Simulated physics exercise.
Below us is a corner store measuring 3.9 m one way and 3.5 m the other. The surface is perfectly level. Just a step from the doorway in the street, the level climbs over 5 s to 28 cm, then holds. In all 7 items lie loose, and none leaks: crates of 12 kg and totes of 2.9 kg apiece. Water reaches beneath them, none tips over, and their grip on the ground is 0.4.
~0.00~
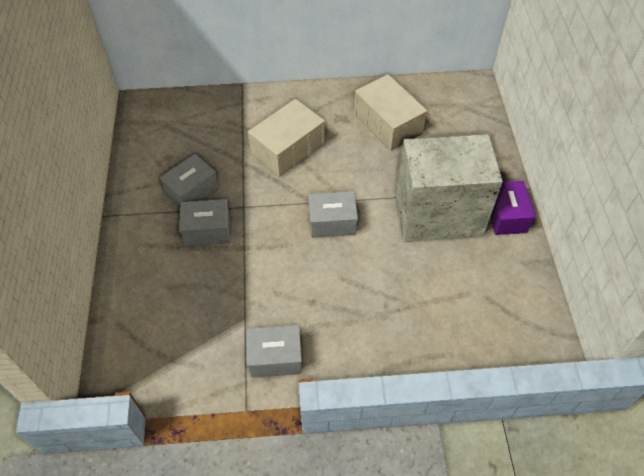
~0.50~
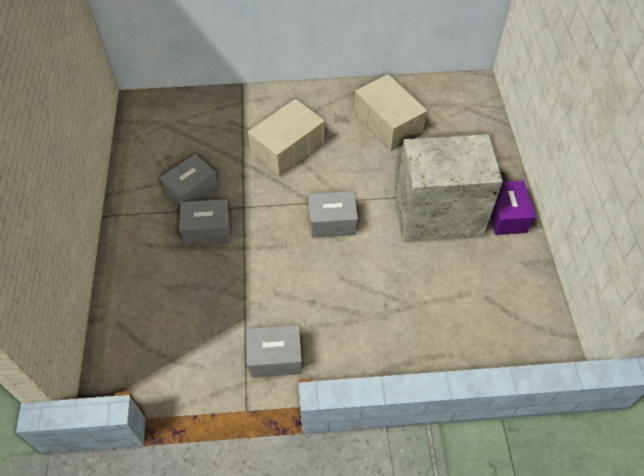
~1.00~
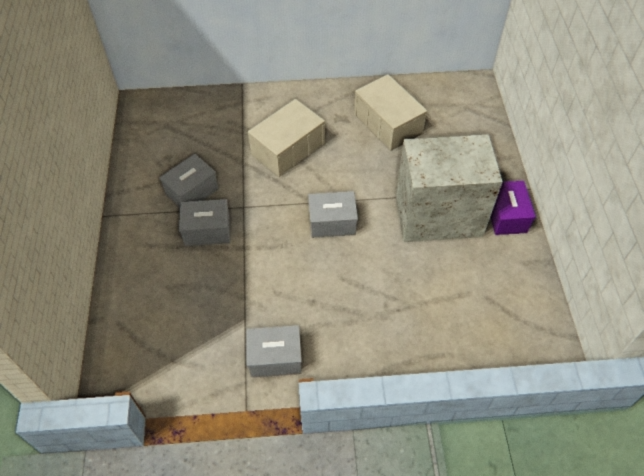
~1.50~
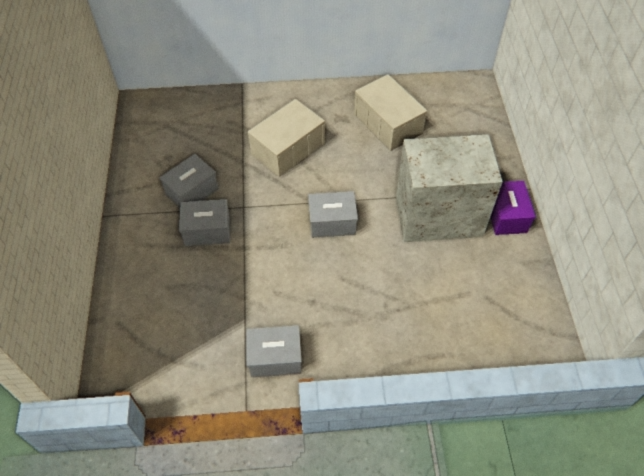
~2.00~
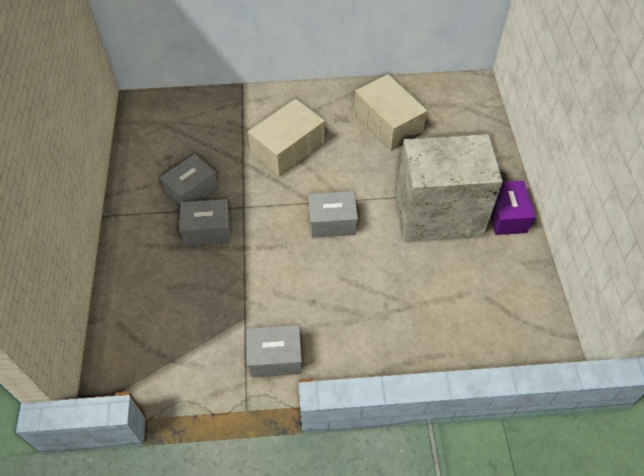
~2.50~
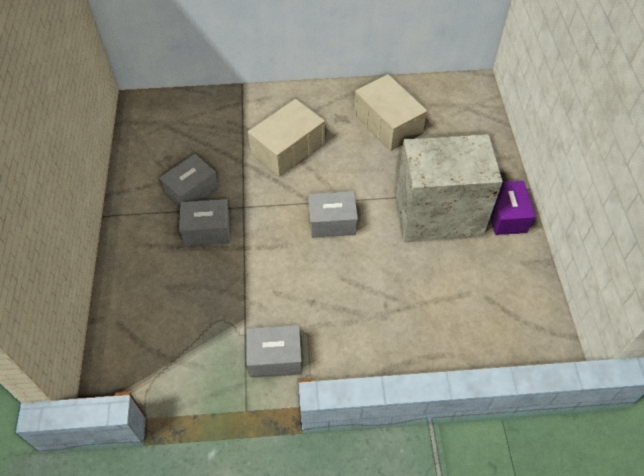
Green-tinted water spreading across the street outside a walled room of scattered boxes, then entering through the doorway as the boxes stay still.
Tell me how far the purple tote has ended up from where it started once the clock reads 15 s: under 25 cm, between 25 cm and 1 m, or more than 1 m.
Result: A long trip.
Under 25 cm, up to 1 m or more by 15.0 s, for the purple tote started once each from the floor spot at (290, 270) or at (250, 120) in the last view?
Results in order: It ends up well away; it ends up well away.
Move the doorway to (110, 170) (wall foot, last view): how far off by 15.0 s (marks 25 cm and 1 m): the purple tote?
The purple tote ends up a great distance away.
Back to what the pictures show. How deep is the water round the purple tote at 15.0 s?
Roughly 17 cm deep.
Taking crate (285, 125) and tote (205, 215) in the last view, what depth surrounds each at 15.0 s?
Depth approx. 24 cm / 21 cm.
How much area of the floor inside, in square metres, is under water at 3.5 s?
Close to 3.0 m2, I'd say.
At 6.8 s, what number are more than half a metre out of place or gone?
By that point, 6.
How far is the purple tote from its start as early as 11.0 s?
Roughly 150 cm by then.
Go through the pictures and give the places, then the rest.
In the first picture, the purple tote at (513, 200) rests on the ground; water covers 0.0 m2; 0 of 7 have shifted.
In the second picture, the purple tote at (513, 200), on the bottom; 0.0 m2 under water; 0 of 7 have shifted.
In the third picture, the purple tote at (513, 200) rests on the ground; water covers 0.0 m2; 0 of 7 have shifted.
In the fourth picture, the purple tote at (513, 200) rests on the ground; water covers 0.0 m2; 0 of 7 have shifted.
In the fifth picture, the purple tote at (513, 200), on the bottom; 0.0 m2 under water; 0 of 7 have shifted.
In the sixth picture, the purple tote at (513, 200), on the bottom; 0.5 m2 under water; 0 of 7 have shifted.
After 3.5 s the purple tote is near (513, 200), 0.0 m from its start, aground; 0 afloat.
After 6.8 s the purple tote is near (513, 200), 0.0 m from its start, aground; 4 afloat.
After 11.0 s the purple tote is near (438, 350), 1.6 m from its start, afloat; 7 afloat.
After 15.0 s the purple tote is near (311, 108), 2.0 m from its start, afloat; 7 afloat.
